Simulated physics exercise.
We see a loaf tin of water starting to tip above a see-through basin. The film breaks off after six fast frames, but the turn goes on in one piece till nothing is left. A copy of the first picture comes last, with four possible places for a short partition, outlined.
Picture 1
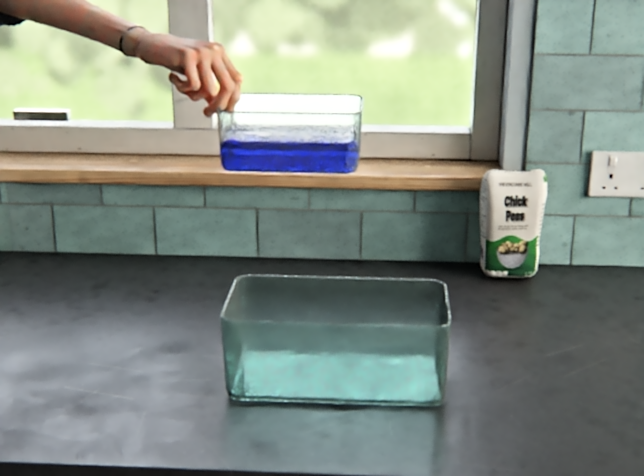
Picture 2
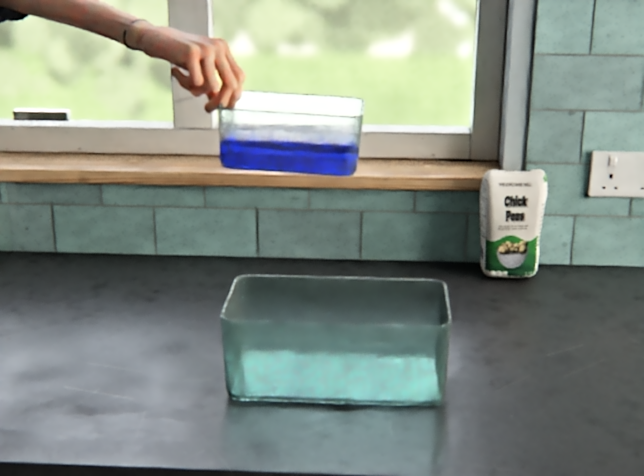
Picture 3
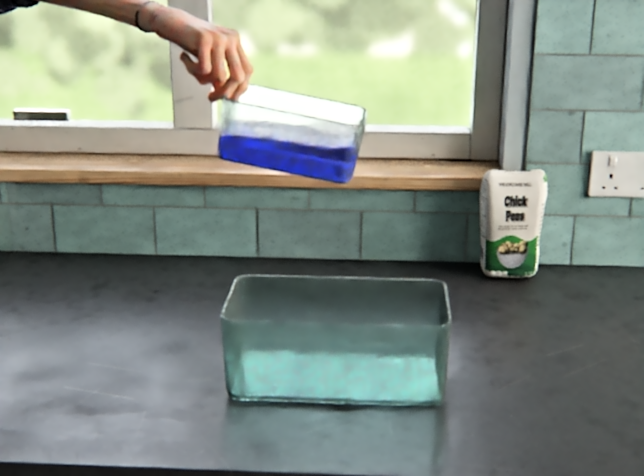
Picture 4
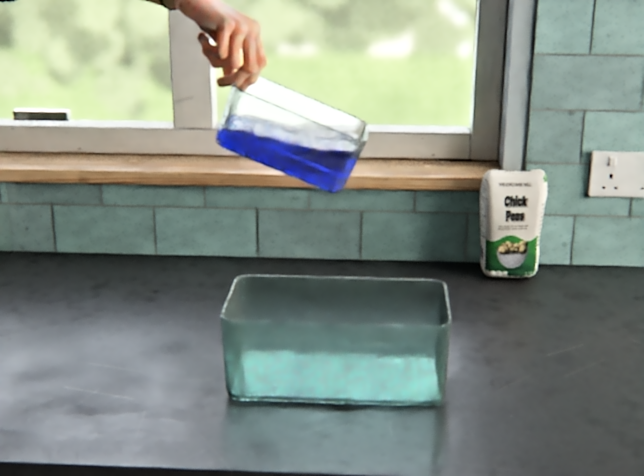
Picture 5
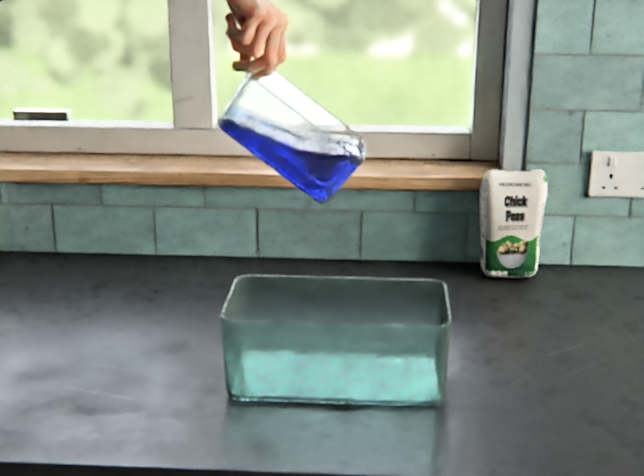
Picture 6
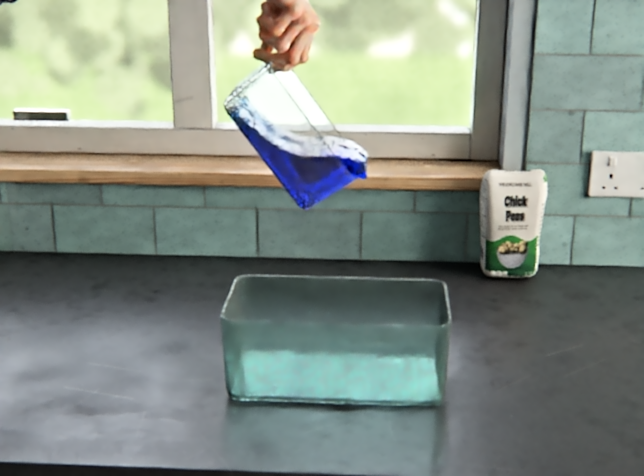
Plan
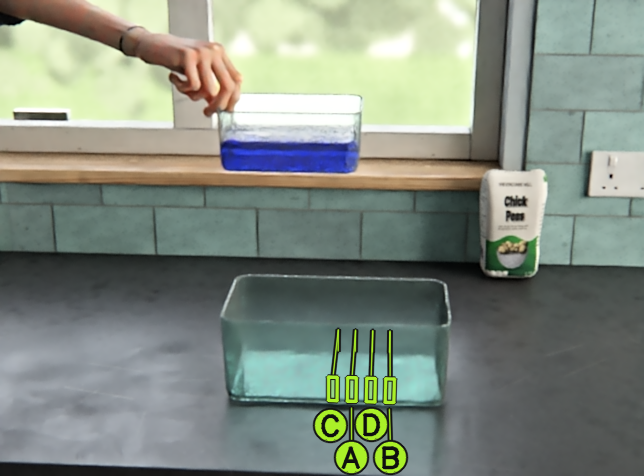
A hand held a clear container of bright blue water above a larger see-through basin on a dark counter, then tilted it steadily to the right until the water slid over its lip.
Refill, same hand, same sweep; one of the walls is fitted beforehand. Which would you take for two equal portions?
Best: B.
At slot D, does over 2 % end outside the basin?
Yes, it does.
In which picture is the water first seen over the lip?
Picture 6.
In lime, A at (351, 407); B at (389, 409); C at (332, 407); D at (370, 408).
With A, about 24 % ends left of the wall and 65 % right of it; 11 % is lost outside.
With B, about 45 % ends left of the wall and 45 % right of it; 10 % is lost outside.
With C, about 18 % ends left of the wall and 70 % right of it; 12 % is lost outside.
With D, about 36 % ends left of the wall and 55 % right of it; 9 % is lost outside.
